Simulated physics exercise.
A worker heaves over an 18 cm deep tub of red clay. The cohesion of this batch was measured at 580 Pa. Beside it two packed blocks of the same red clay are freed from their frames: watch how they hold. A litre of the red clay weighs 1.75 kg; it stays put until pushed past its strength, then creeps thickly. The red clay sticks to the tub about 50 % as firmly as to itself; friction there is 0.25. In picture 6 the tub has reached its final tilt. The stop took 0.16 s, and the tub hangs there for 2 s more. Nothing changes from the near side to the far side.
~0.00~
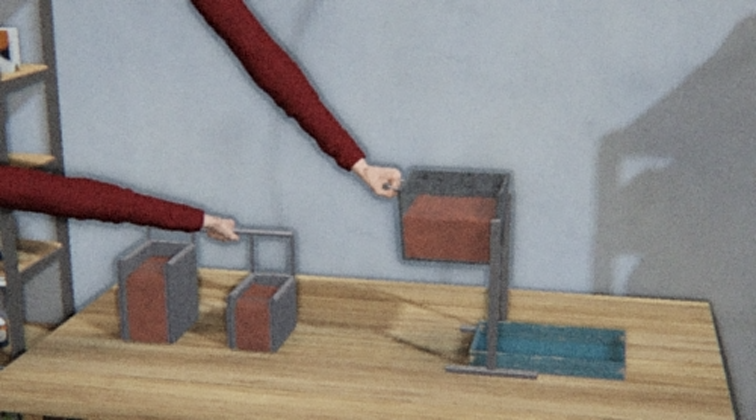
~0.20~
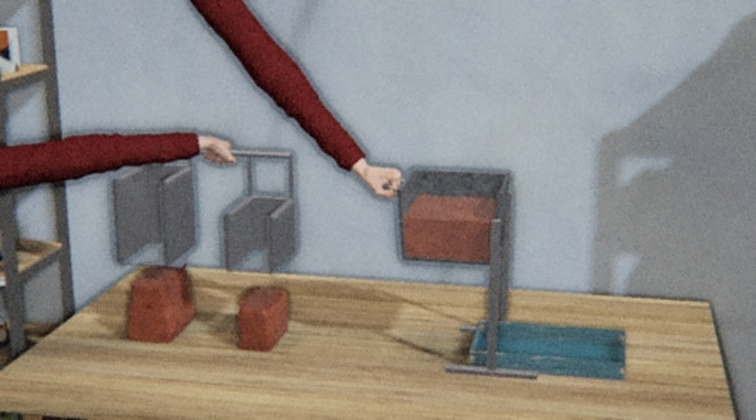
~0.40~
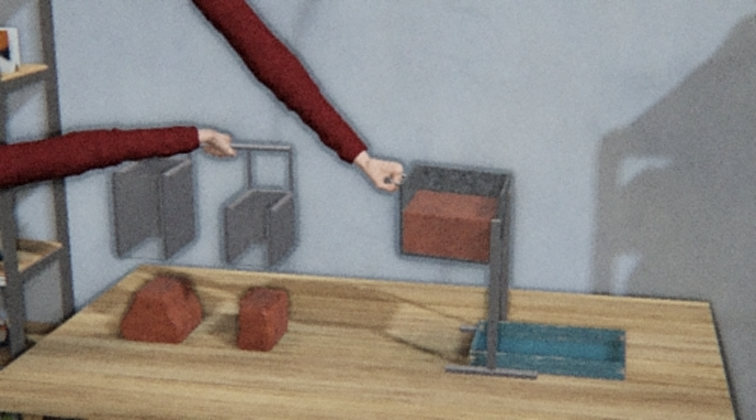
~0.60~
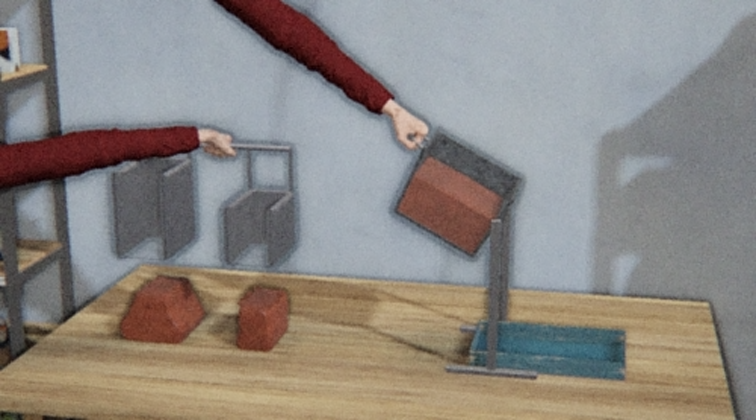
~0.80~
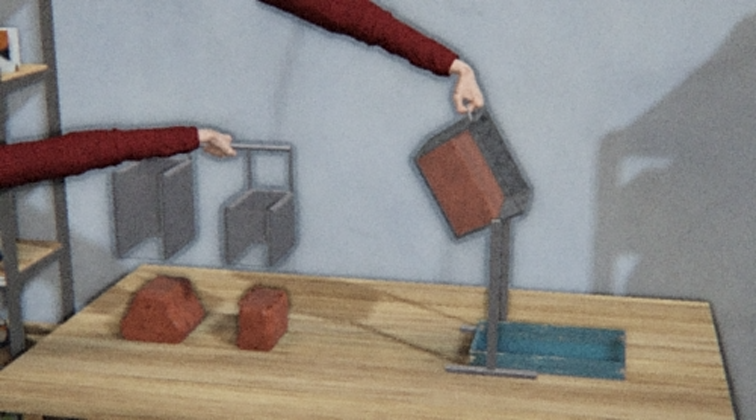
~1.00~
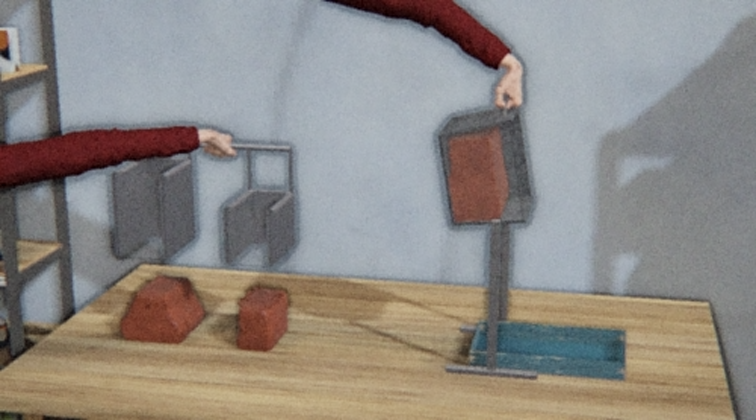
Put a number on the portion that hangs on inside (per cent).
Expect roughly 72 %.
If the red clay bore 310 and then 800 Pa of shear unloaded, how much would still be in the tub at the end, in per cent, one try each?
In turn about 65 %, 100 %.
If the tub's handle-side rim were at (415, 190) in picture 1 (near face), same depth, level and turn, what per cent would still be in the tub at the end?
It would be near 100 %.
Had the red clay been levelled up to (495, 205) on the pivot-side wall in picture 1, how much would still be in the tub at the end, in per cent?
It would be near 55 %.
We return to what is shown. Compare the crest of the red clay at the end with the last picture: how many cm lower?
About 11 cm.
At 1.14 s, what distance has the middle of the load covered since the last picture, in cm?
About 3 cm.
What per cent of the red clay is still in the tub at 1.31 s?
About 100 %.
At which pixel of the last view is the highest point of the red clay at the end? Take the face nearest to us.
Around (464, 178).
After 1.14 s, the tub is at 80 degrees and holds 100 %.
After 1.31 s, the tub is at 80 degrees and holds 99 %.
After 1.48 s, the tub is at 80 degrees and holds 96 %.
After 1.65 s, the tub is at 80 degrees and holds 92 %.
After 3.00 s, the tub is at 80 degrees and holds 72 %.
